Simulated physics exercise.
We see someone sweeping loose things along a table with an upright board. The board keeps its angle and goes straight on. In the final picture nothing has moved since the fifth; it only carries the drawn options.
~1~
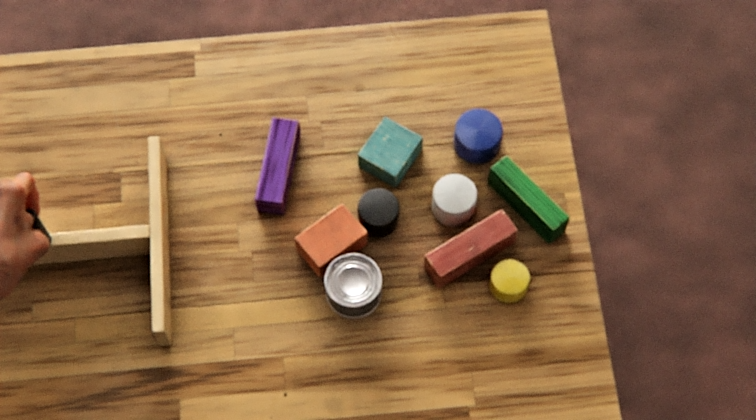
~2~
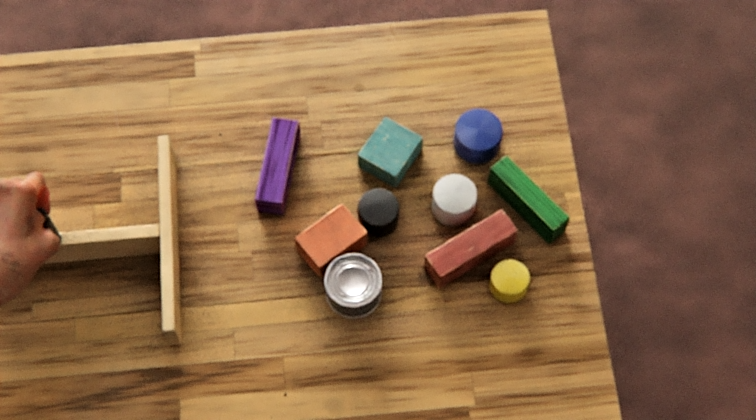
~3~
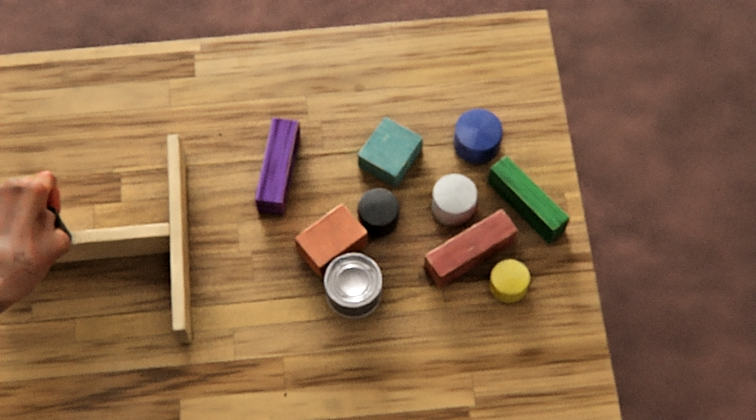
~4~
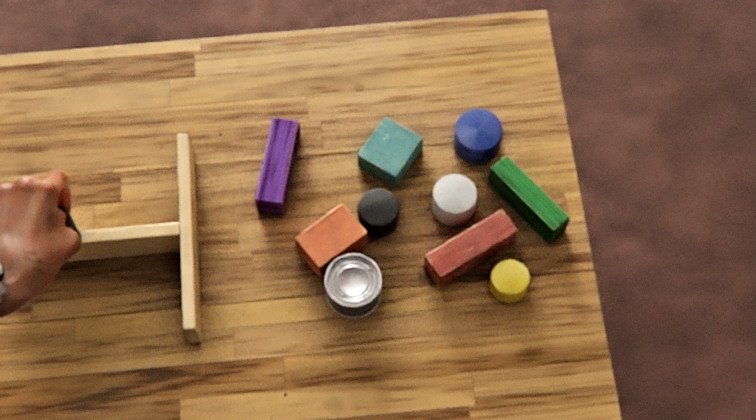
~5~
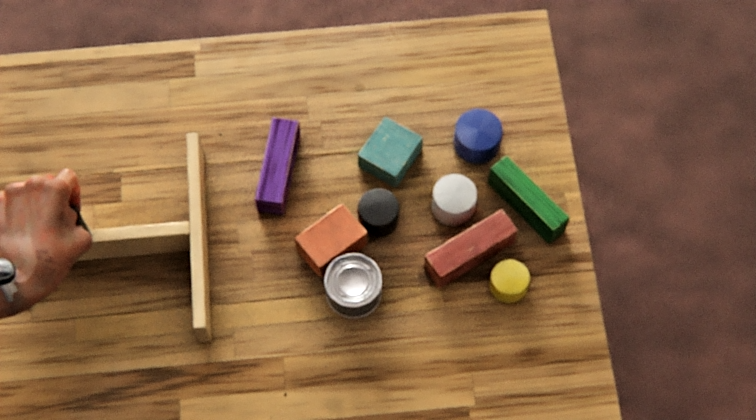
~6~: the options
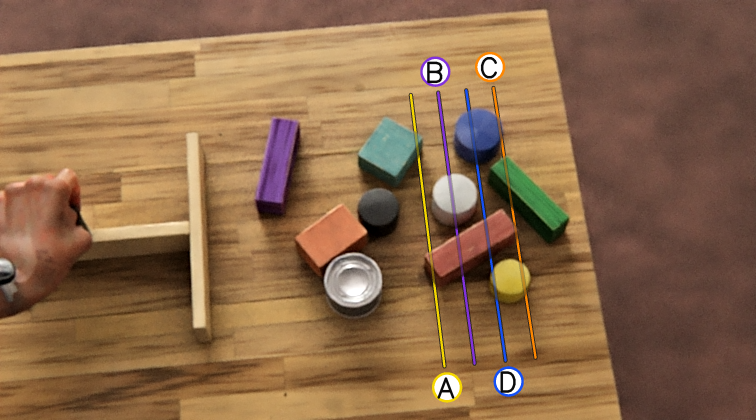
A hand slid an upright wooden board slowly to the right across a wooden table, moving a short way toward a purple stick and a scattered group of colourful blocks and tins, which all stayed still.
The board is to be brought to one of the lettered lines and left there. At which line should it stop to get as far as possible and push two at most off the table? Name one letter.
The farthest such stop is D.
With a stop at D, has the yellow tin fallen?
No.
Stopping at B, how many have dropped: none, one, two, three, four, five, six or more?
The count is none.
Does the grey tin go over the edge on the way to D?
No.
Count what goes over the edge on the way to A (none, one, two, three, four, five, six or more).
By then, none.
On the marked copy, A at (427, 224); B at (455, 221); C at (513, 216); D at (485, 219).
Taking D. A third of the way, board (299, 218); purple stick (316, 162); black tin (385, 211).
Two thirds of the way, board (403, 208); green stick (533, 198); blue tin (495, 133).
When it is over, board (482, 201); blue tin over the edge; green stick over the edge; two fallen.
As for the rest, A is within the limit but short; B is within the limit but short; C drops four.
